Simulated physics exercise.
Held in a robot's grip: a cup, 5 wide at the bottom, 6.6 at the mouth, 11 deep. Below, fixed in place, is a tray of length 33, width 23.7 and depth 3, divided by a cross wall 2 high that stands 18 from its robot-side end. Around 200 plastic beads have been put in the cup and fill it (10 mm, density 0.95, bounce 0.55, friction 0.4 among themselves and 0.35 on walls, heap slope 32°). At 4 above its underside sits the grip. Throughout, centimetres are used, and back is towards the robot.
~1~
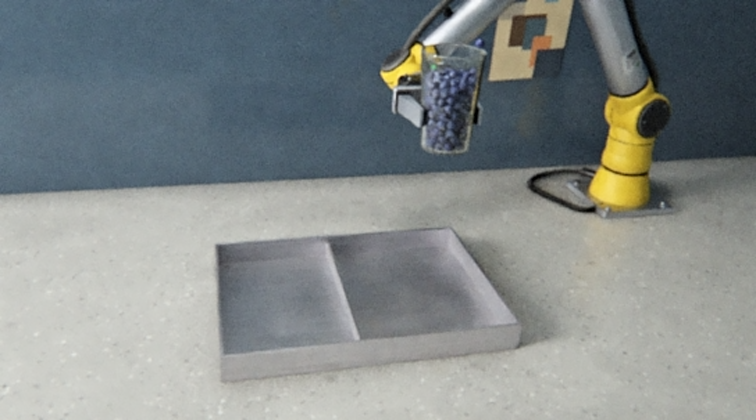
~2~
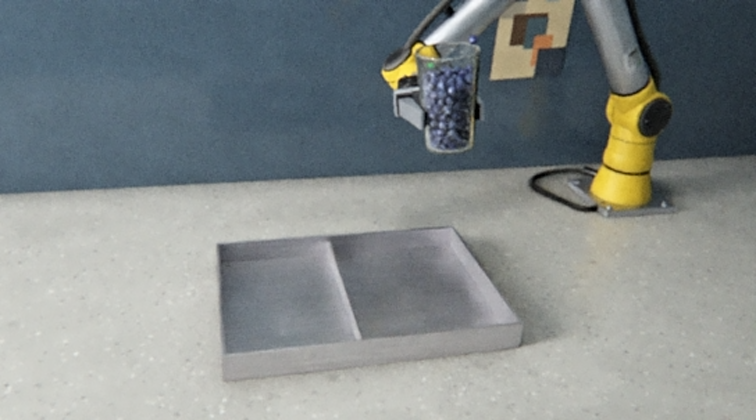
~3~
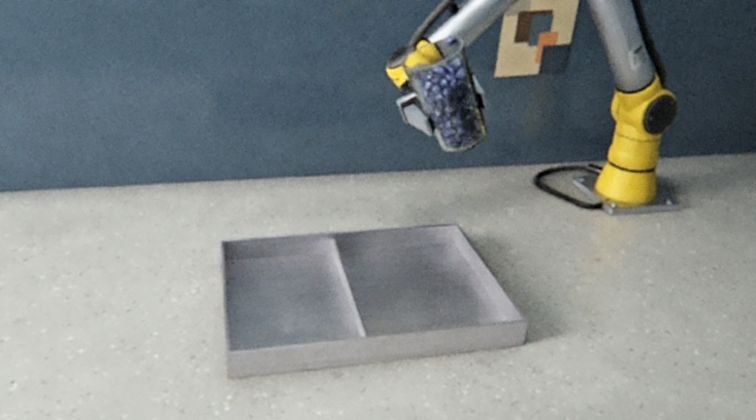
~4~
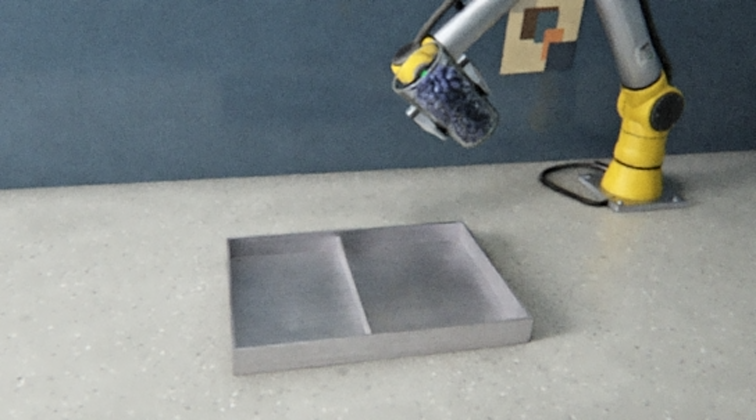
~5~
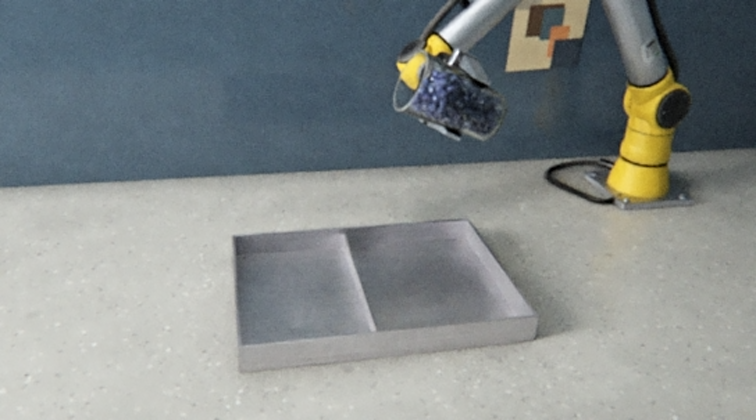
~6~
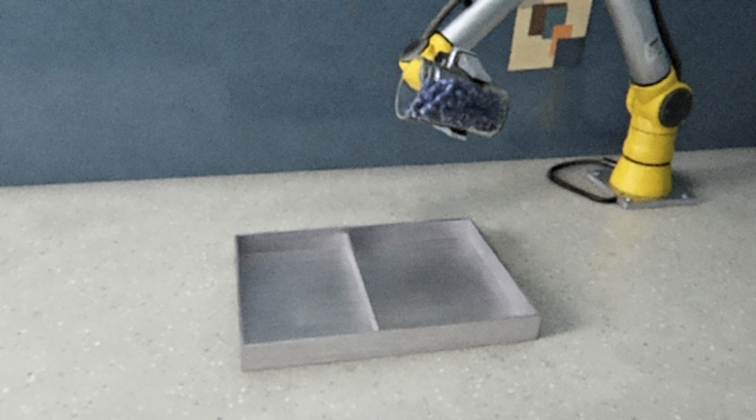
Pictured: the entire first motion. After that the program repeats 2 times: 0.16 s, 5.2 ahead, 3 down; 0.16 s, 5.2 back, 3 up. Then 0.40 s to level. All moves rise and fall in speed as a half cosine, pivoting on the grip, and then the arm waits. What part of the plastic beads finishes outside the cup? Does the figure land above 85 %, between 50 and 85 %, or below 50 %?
The figure lands below 50 %.
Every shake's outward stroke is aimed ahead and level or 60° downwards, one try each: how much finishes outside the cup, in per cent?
Near 50 and 5 percent respectively.
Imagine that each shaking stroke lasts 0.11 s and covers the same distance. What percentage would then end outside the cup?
In that case around 40 per cent.
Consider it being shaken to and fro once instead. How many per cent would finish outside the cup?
Approx. 15 per cent.
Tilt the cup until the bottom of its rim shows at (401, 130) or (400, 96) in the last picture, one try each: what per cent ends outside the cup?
I'd put them at some 65 and 5 in a hundred.
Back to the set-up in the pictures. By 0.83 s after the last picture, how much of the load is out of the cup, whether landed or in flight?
Share out: Near 25 %.
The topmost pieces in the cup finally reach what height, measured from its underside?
Roughly 8.5 centimetres.
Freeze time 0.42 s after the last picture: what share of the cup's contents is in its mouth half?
Something near 35 per cent is there.
Then, 0.42 s after the last picture, tilted 72° forward, highest piece 25 above the table; 174 in the cup, 12 in the far-side part, 14 in flight or on a rim.
Then, 0.83 s after the last picture, tilted 38° forward, highest piece 28 above the table; 152 in the cup, 27 in the far-side part, 18 in the robot-side part, 1 on the table or floor, 2 in flight or on a rim.
Then, 1.24 s after the last picture, level, highest piece 29 above the table; 152 in the cup, 29 in the far-side part, 18 in the robot-side part, 1 on the table or floor.
Then, 2.29 s after the last picture, level, highest piece 29 above the table; 152 in the cup, 29 in the far-side part, 18 in the robot-side part, 1 on the table or floor.
Final count, 152 in the cup, 29 in the far-side part, 18 in the robot-side part, 1 on the table or floor. That is 24 % outside the cup.
